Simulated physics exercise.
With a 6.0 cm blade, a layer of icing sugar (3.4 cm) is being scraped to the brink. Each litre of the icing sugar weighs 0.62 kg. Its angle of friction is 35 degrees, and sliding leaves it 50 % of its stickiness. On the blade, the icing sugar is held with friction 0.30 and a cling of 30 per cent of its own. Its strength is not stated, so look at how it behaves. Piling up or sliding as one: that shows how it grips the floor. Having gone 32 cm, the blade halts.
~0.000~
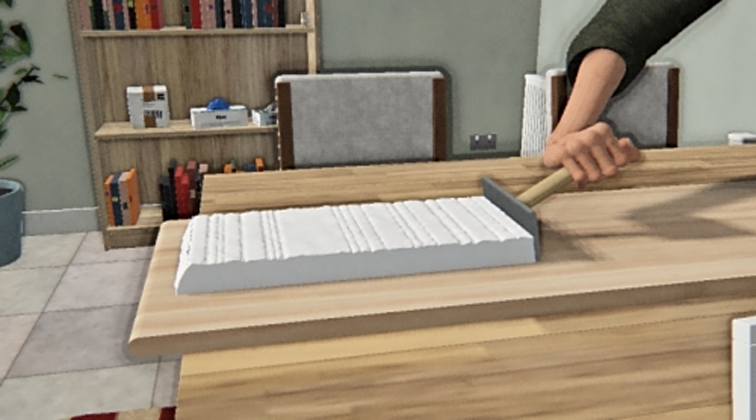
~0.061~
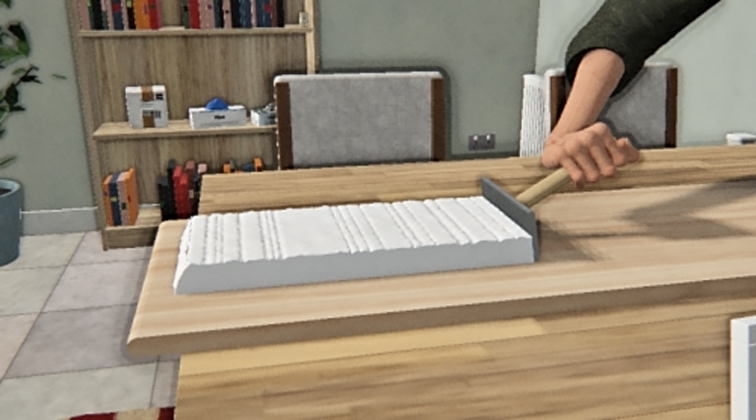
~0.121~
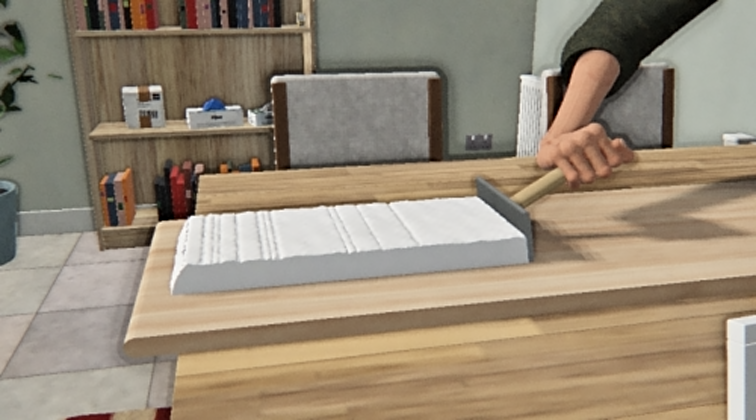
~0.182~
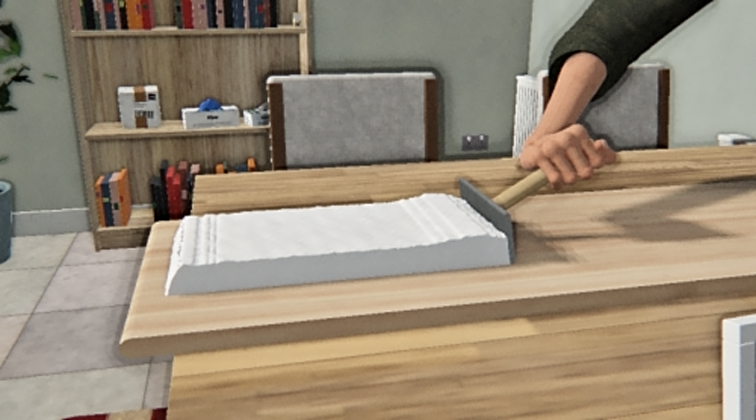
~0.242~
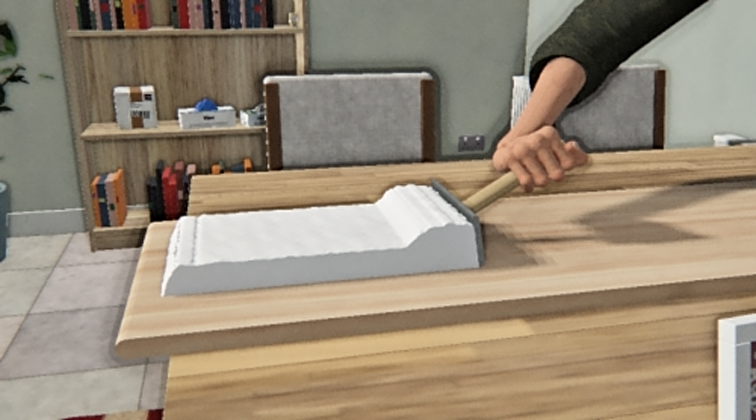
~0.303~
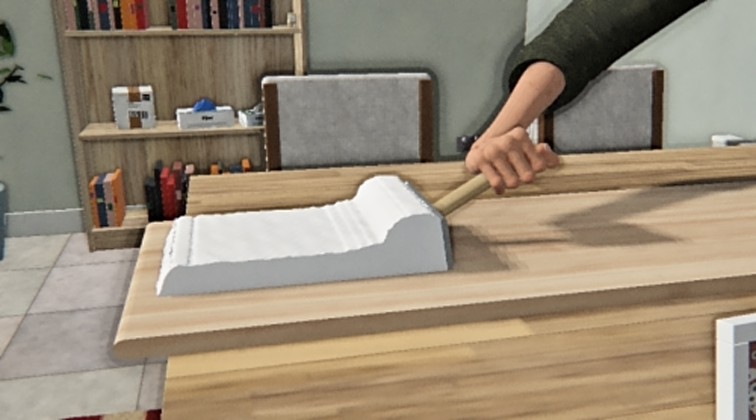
A hand gripped a wooden-handled scraper at the right end of a white, ridged layer on a wooden table, then pushed it left, and the layer bunched up into a rising mound against the blade.
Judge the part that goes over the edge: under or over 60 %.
The value ends up smaller than 60 per cent.
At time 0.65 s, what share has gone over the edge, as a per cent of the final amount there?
The figure is some 30 %.
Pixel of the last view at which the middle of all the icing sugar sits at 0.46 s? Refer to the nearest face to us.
That point lands roughly at (259, 266).
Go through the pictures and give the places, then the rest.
The first frame shows foot of the blade at (535, 263), not yet moved; leading edge of the icing sugar at (177, 294), piled 3.3 cm high.
The second frame shows foot of the blade at (534, 263), not yet moved; leading edge of the icing sugar at (176, 294), piled 3.3 cm high.
The third frame shows foot of the blade at (529, 263), moved 3 mm; leading edge of the icing sugar at (173, 294), piled 3.3 cm high.
The fourth frame shows foot of the blade at (510, 265), moved 2.2 cm; leading edge of the icing sugar at (168, 295), piled 4.1 cm high.
The fifth frame shows foot of the blade at (479, 268), moved 5.7 cm; leading edge of the icing sugar at (165, 295), piled 5.8 cm high.
The sixth frame shows foot of the blade at (448, 271), moved 9.4 cm; leading edge of the icing sugar at (160, 296), piled 7.4 cm high.
After 0.46 s, 0 % has gone over the edge.
After 0.65 s, 15 % has gone over the edge.
After 0.84 s, 42 % has gone over the edge.
After 1.03 s, 45 % has gone over the edge.
After 1.20 s, at the end, 45 % has gone over the edge.
